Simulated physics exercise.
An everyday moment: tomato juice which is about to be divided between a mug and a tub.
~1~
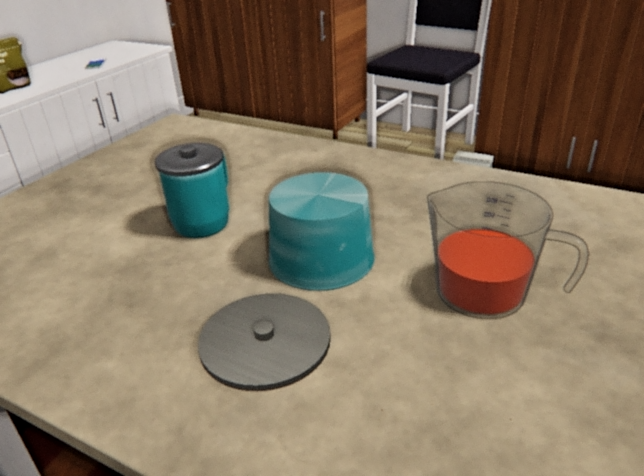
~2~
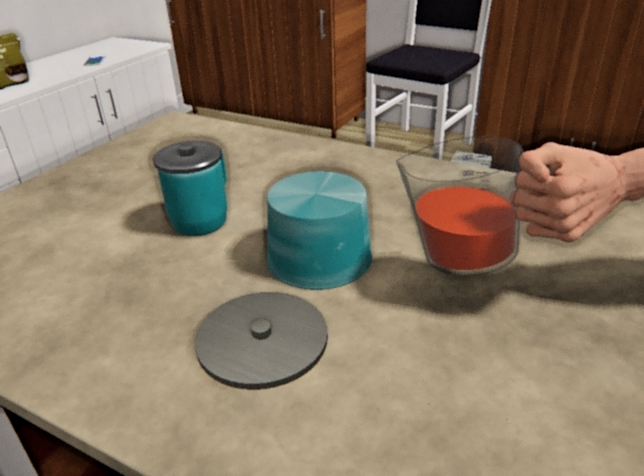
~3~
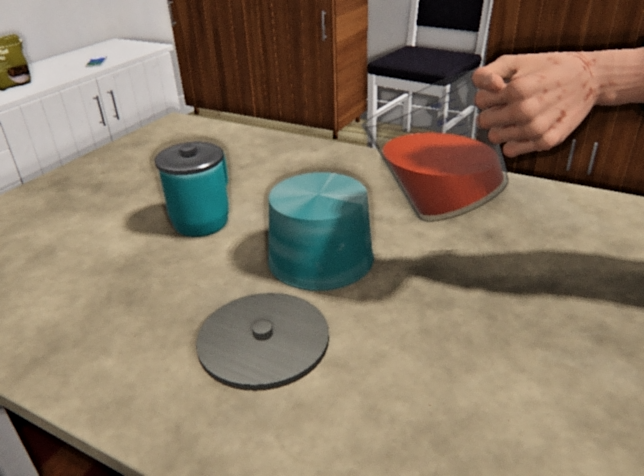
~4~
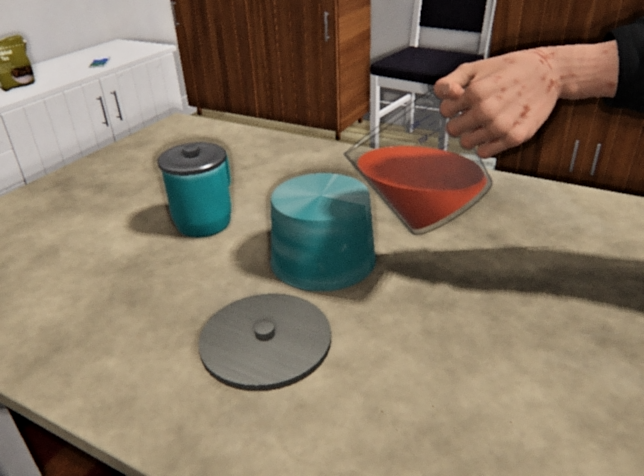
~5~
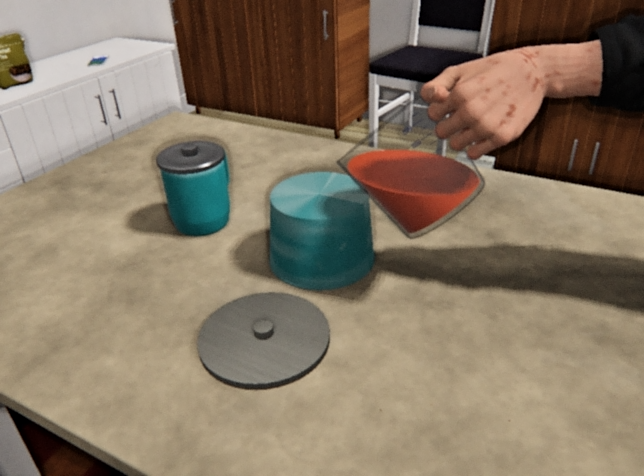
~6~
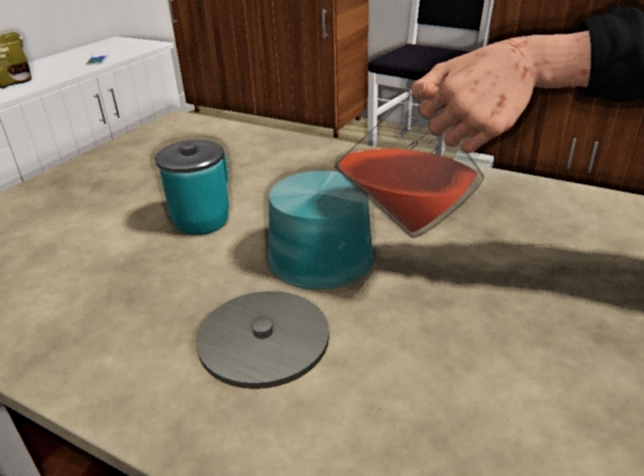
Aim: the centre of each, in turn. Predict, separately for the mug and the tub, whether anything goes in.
In the end the mug gets nothing. The tub gets nothing.
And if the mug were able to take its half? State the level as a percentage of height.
Near 40 in a hundred.
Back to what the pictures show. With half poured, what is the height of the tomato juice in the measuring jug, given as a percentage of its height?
Roughly 20 per cent.
A moment on, it runs off the upturned base of the tub.
Further on, it hits the lid of the mug and runs off.
When it is over, the tub is empty, in a puddle; the mug is empty, in a puddle.
